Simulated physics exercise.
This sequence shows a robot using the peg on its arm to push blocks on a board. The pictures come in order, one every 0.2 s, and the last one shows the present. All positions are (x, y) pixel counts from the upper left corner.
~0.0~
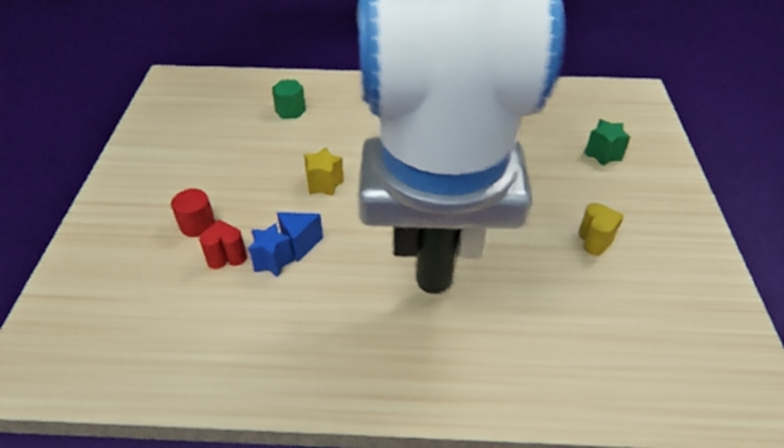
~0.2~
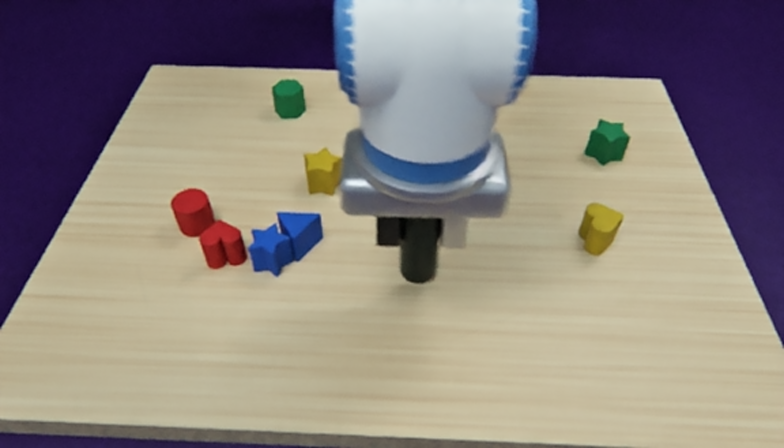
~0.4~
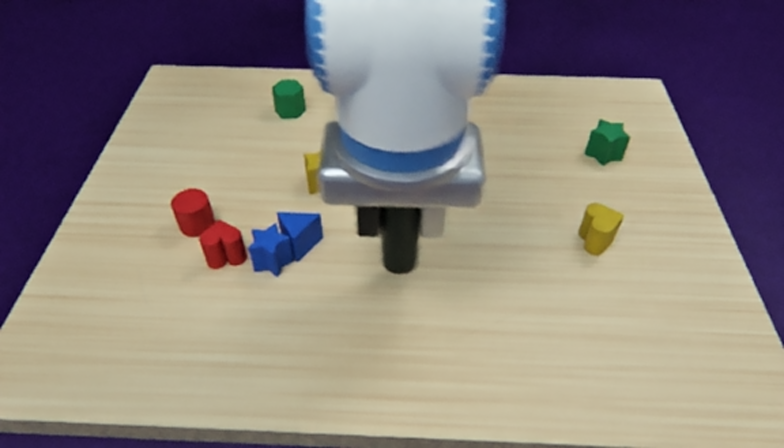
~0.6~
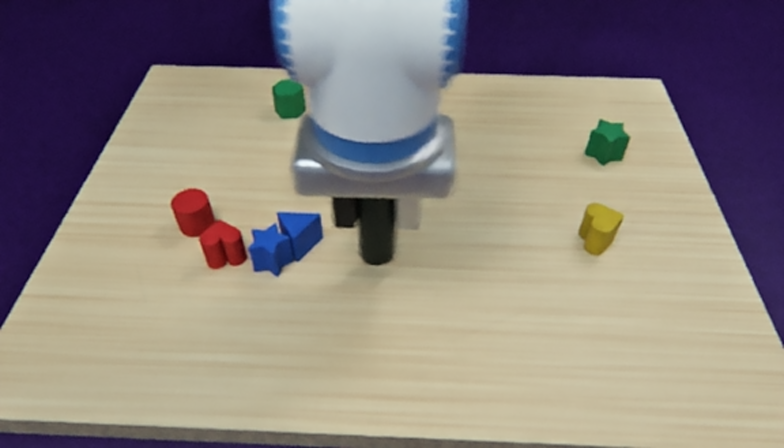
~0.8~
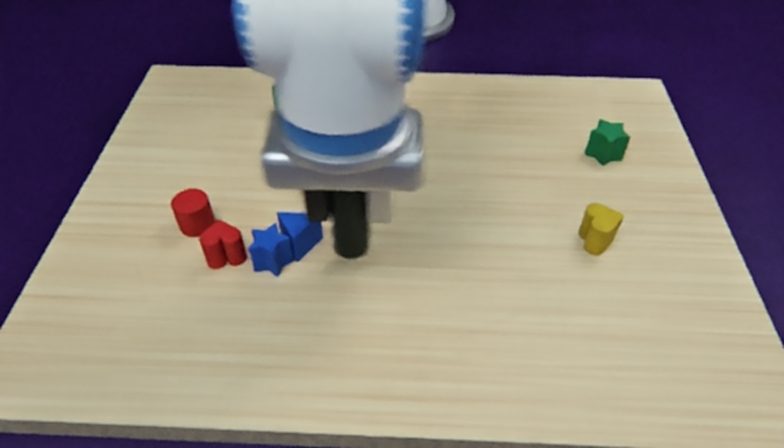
The video shows a white and blue robot arm with a black peg moving steadily left across a wooden board toward a blue triangular block, while the scattered red, blue, green and yellow blocks stay where they are.
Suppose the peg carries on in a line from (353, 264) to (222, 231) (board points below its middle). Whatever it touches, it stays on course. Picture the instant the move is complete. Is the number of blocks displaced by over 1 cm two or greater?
That would be a yes.
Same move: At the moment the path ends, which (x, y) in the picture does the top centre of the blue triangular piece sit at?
The centre of its top will be at (226, 186).
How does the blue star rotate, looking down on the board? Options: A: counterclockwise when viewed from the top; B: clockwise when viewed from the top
I'll go with A - counterclockwise when viewed from the top.
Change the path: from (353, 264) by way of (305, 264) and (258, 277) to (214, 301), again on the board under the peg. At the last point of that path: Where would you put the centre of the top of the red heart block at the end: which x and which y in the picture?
At (199, 225).
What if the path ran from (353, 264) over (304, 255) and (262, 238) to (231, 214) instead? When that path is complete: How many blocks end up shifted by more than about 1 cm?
The number is three or more.
The first path, step by step. One third of the way, peg (305, 236); blue triangular piece (281, 214).
Two thirds of the way, peg (260, 225); red heart block (201, 238), turned 30° clockwise; blue star (237, 239), turned 90° anticlockwise; blue triangular piece (244, 199), turned 30° clockwise.
At the end, peg (217, 215); red round block (183, 198); red heart block (197, 241), turned 45° clockwise; blue star (235, 236), turned 125° anticlockwise; blue triangular piece (226, 186), turned 65° clockwise.
